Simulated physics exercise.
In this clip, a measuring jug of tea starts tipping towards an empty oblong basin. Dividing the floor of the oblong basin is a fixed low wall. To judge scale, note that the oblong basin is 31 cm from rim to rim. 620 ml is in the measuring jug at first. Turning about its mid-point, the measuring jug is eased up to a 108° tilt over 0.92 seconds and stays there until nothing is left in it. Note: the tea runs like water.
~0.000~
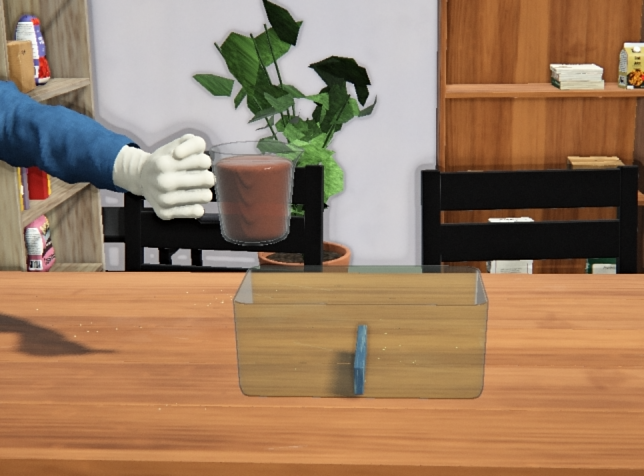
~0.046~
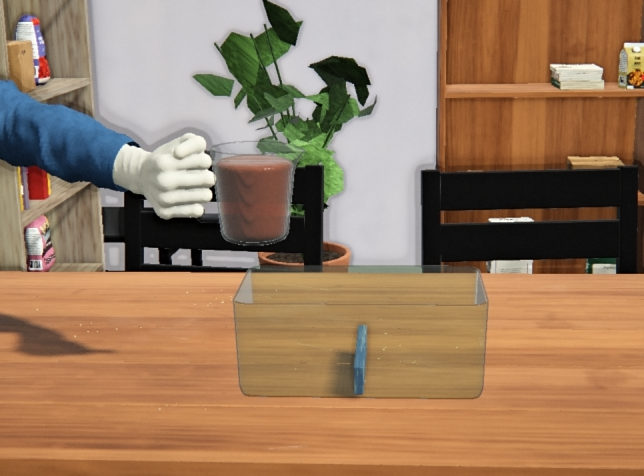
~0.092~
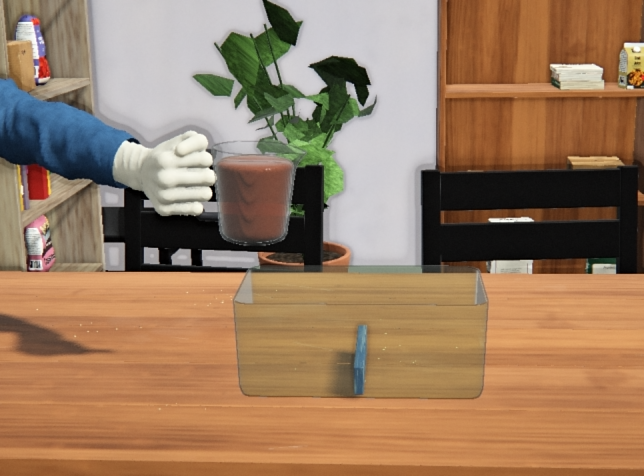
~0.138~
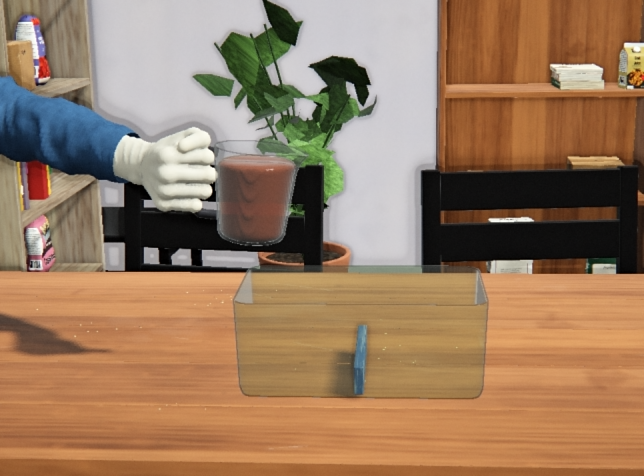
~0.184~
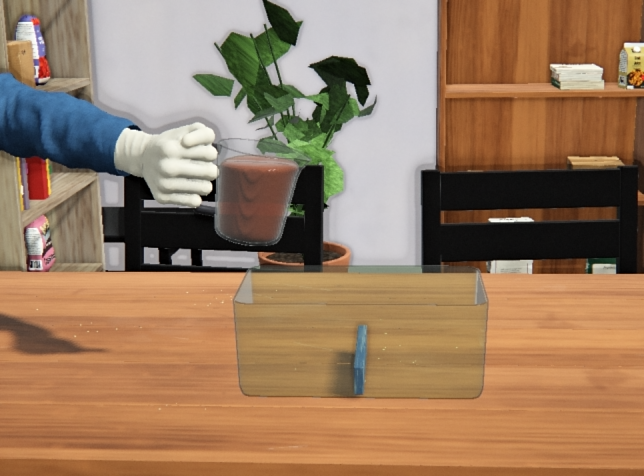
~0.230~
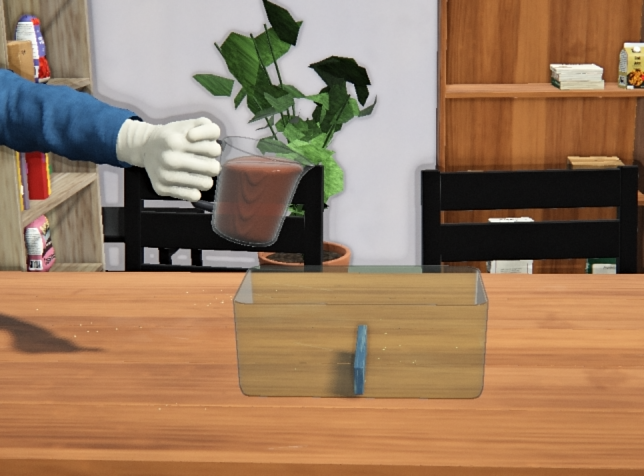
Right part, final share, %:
51 %.
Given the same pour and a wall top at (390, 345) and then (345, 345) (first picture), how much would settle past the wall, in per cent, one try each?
10 % and 80 %.
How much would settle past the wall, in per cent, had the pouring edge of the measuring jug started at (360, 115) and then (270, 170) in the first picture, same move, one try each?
90 and 10 %.
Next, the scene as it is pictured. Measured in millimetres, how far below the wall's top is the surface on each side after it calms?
About 24 mm left, about 24 mm right.
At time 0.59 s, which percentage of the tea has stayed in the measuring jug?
I'd put it near 70 percent.
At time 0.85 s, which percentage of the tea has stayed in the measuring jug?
14 per cent or so.
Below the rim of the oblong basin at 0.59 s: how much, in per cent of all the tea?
I'd estimate some 10 percent of the liquid.
Then, 0.59 s in, the tilt is 77° and 69 per cent is still to pour, 2 is left of the wall and 8 right of it.
Then, 0.85 s in, the tilt is 106° and 15 per cent is still to pour, 27 is left of the wall and 45 right of it.
Then, 1.12 s in, the tilt is 108° and 0 per cent is still to pour, 48 is left of the wall and 50 right of it.
Then, 1.42 s in, the tilt is 108° and 0 per cent is still to pour, 49 is left of the wall and 51 right of it.
Finally, 49 per cent lies left of the wall, 51 right of it and 0 outside.
